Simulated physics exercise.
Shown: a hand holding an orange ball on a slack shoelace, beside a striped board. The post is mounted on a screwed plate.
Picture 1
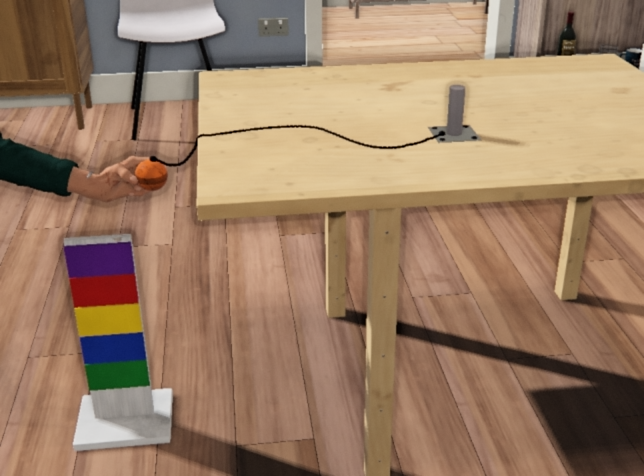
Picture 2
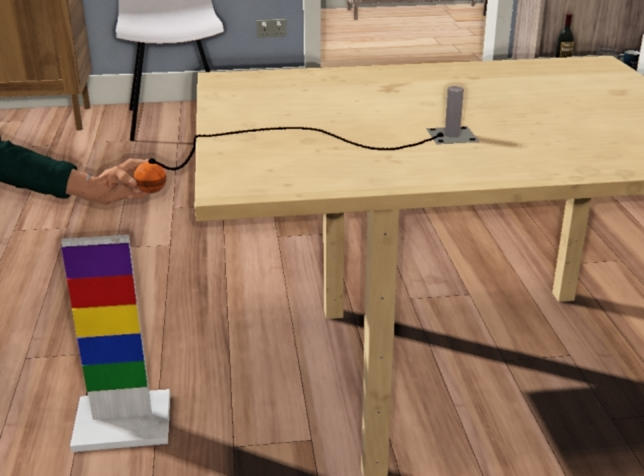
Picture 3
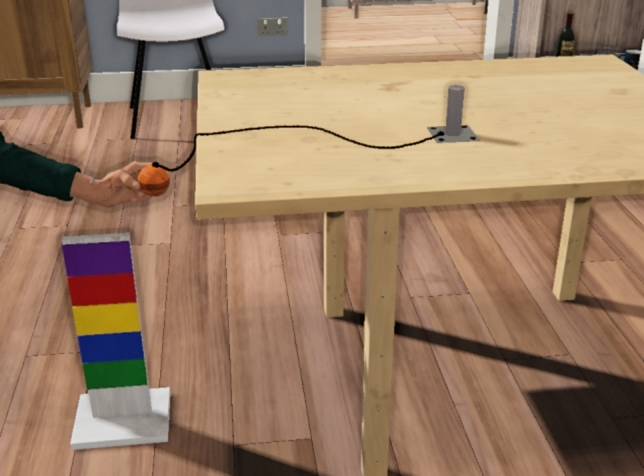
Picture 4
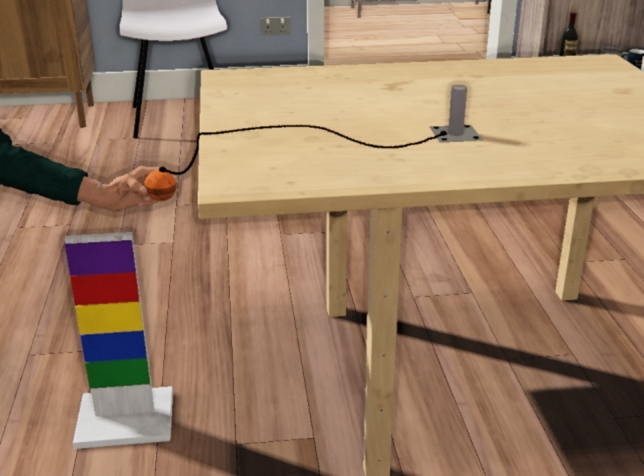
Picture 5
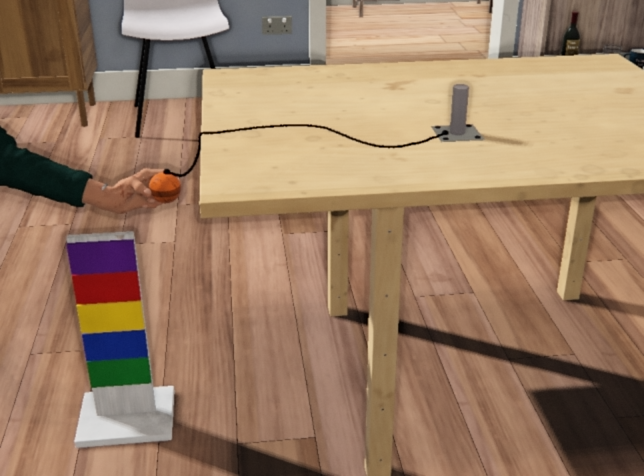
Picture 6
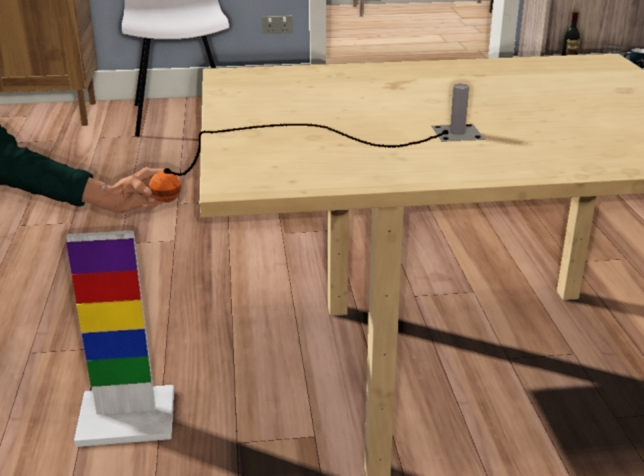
A hand holding an orange ball on a slack cord shifts slightly right beside a table.
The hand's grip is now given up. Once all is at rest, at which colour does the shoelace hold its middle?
At purple.
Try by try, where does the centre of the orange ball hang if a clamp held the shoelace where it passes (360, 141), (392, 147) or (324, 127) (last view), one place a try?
It comes to rest around (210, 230), (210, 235) and (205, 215) respectively.
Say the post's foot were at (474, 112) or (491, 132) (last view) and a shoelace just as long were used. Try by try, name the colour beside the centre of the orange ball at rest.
In turn, no band and then no band.
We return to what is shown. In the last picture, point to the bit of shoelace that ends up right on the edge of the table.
Roughly (239, 129).
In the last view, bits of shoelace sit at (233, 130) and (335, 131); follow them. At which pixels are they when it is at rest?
The first one ends up at (201, 145) and the second one at (306, 134).
A little later, ball near (178, 244); level with purple.
Next, ball near (236, 241); level with purple.
Later still, ball near (210, 247); level with purple.
When it is over, ball near (212, 247); level with purple. The purple one.
